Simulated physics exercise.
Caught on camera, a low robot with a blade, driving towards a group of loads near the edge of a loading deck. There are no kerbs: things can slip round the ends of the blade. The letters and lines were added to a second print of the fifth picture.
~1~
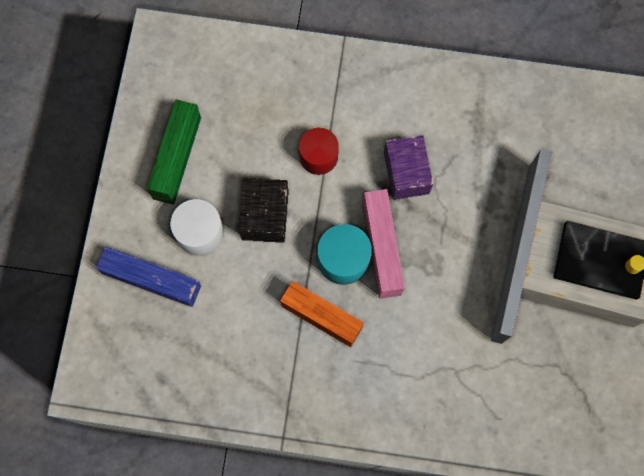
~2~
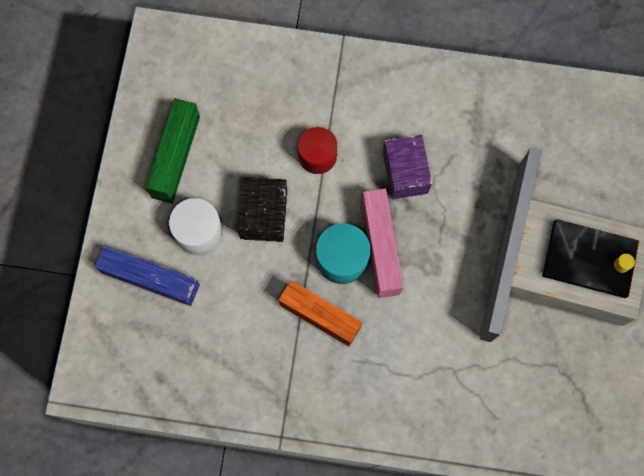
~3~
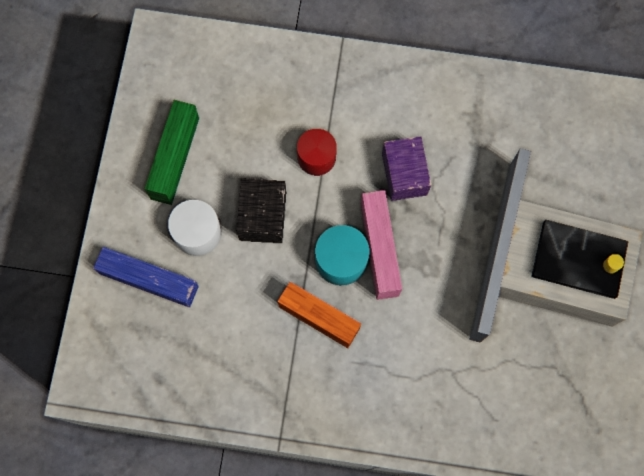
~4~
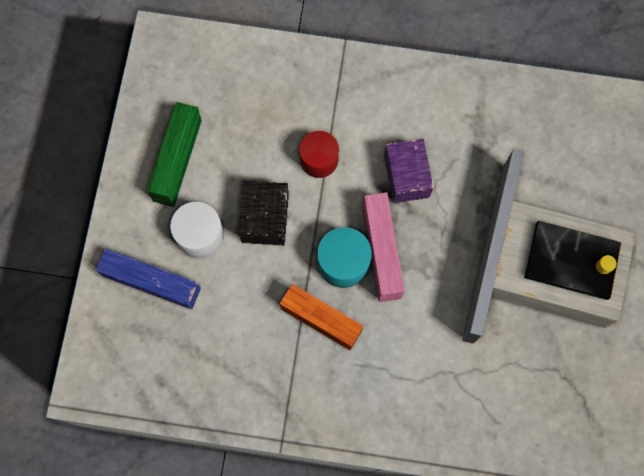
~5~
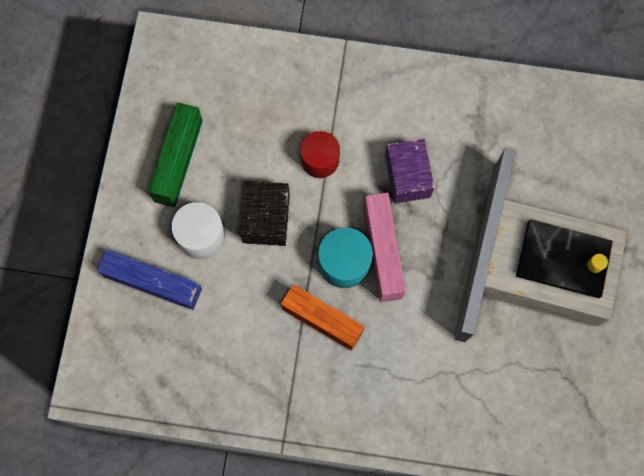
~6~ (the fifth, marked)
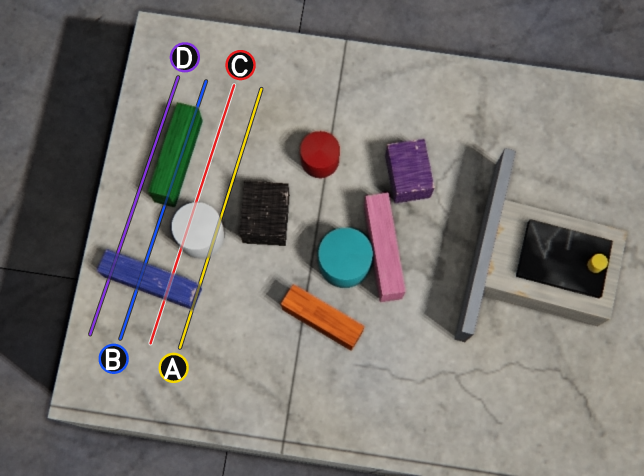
On a pale loading deck, a low robot with a grey blade drives slowly left towards coloured loads.
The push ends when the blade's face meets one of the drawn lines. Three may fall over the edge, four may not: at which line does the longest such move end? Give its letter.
B is the last line within the limit.
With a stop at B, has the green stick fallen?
By then, yes.
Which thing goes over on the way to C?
It is the white canister.
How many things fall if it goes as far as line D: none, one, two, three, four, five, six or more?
By then, six or more.
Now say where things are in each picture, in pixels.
In the first picture, black crate (265, 211); purple crate (408, 168); orange stick (322, 315).
In the second picture, robot (584, 257); blue bar (148, 276).
In the third picture, robot (574, 257); green stick (173, 153).
In the fourth picture, robot (567, 258); pink bar (383, 248).
In the fifth picture, robot (558, 257); black crate (266, 214); purple crate (410, 171); orange stick (323, 318).
On the marked copy, A at (222, 213); B at (165, 205); C at (194, 209); D at (136, 201).
With B. Early on, robot (438, 239); purple crate (362, 162); turquoise canister (306, 250).
Further on, robot (321, 222); white canister (145, 220); green stick (168, 152).
At the end, robot (228, 209); green stick over the edge; white canister over the edge; two fallen.
As for the rest, A is within the limit but short; C is within the limit but short; D drops six.
